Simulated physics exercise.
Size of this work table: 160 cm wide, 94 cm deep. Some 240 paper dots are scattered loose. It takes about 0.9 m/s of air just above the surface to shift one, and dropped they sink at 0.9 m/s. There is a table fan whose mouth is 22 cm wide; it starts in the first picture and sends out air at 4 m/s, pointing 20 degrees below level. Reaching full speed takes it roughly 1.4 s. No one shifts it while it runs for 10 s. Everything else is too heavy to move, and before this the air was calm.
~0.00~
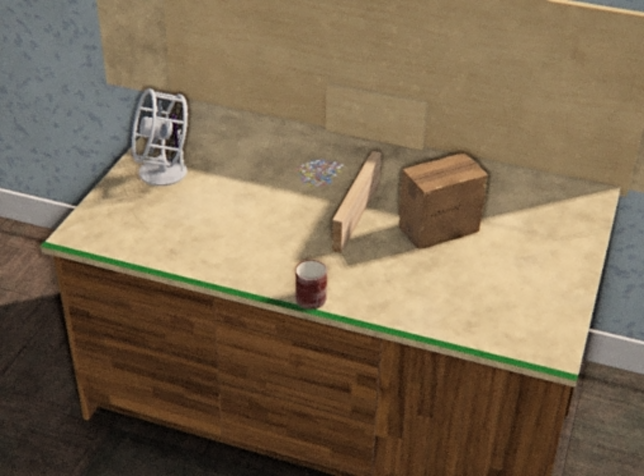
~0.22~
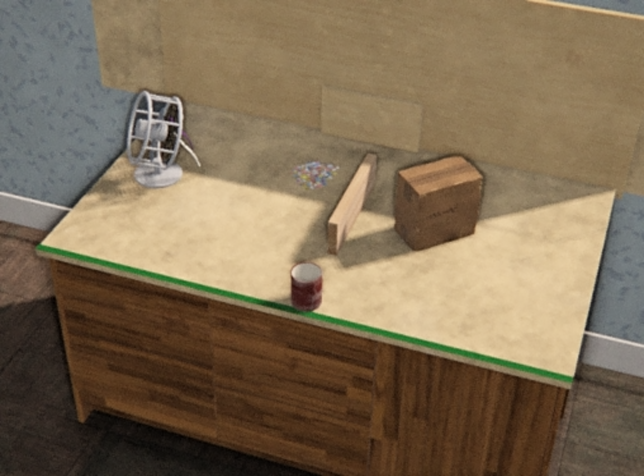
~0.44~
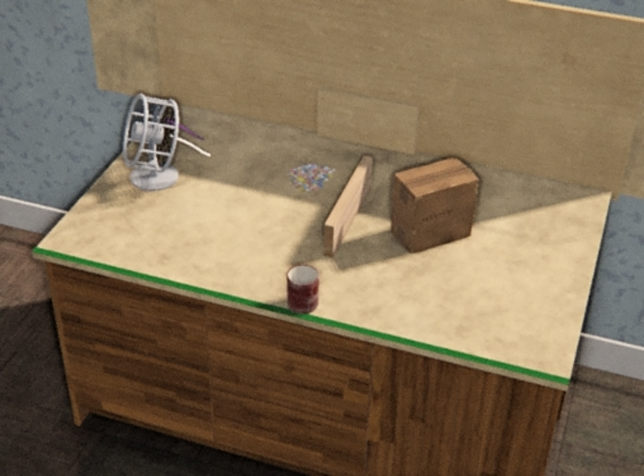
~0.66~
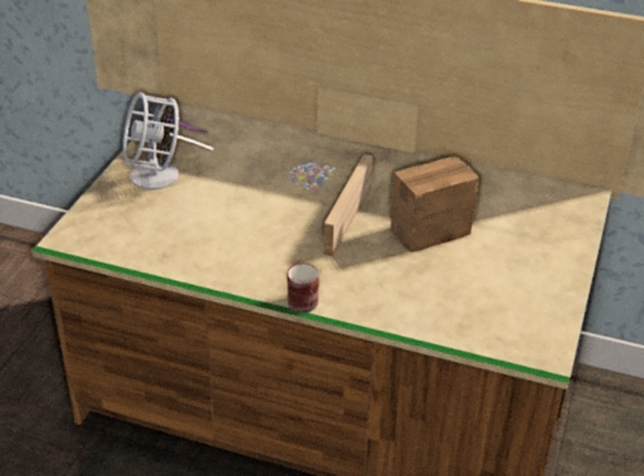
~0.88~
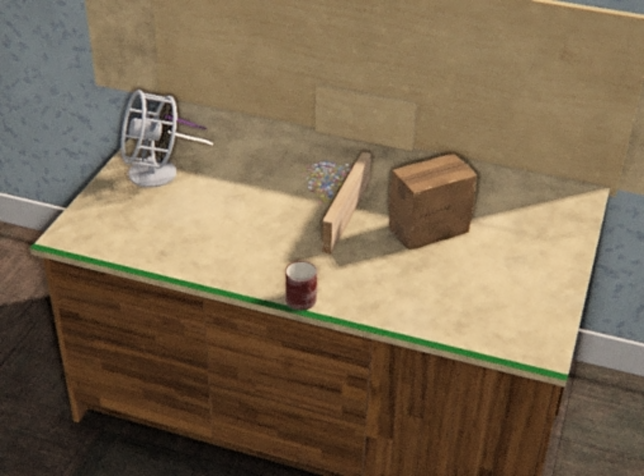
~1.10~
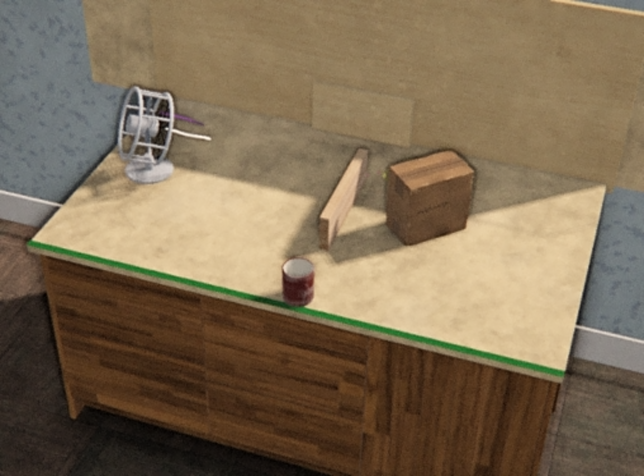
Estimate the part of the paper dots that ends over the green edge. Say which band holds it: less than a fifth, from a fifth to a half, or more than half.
Odds are the part over that edge will stay short of twenty percent.
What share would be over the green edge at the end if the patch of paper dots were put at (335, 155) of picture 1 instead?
Share at the end: Near 0 %.
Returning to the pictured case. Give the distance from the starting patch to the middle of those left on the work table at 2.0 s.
Centre offset: Approx. 60 cm.
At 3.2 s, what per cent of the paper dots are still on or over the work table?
Around 80 in a hundred.
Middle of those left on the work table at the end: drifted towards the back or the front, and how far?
I'd say toward the front edge, by something like 5 centimetres.
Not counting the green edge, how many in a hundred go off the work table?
I would put it at around 15 per cent.
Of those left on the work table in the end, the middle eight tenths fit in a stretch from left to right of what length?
About 70 cm.
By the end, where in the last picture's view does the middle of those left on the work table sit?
Centre: Roughly (476, 217).
After 2.0 s the count stands so, 0 % are over the green edge; the middle of those still in play is near (476, 217).
After 3.2 s the count stands so, 0 % are over the green edge; the middle of those still in play is near (476, 217).
After 5.5 s the count stands so, 0 % are over the green edge; the middle of those still in play is near (476, 217).
After 10.0 s, at the end, 0 % are over the green edge; the middle of those still in play is near (476, 217).
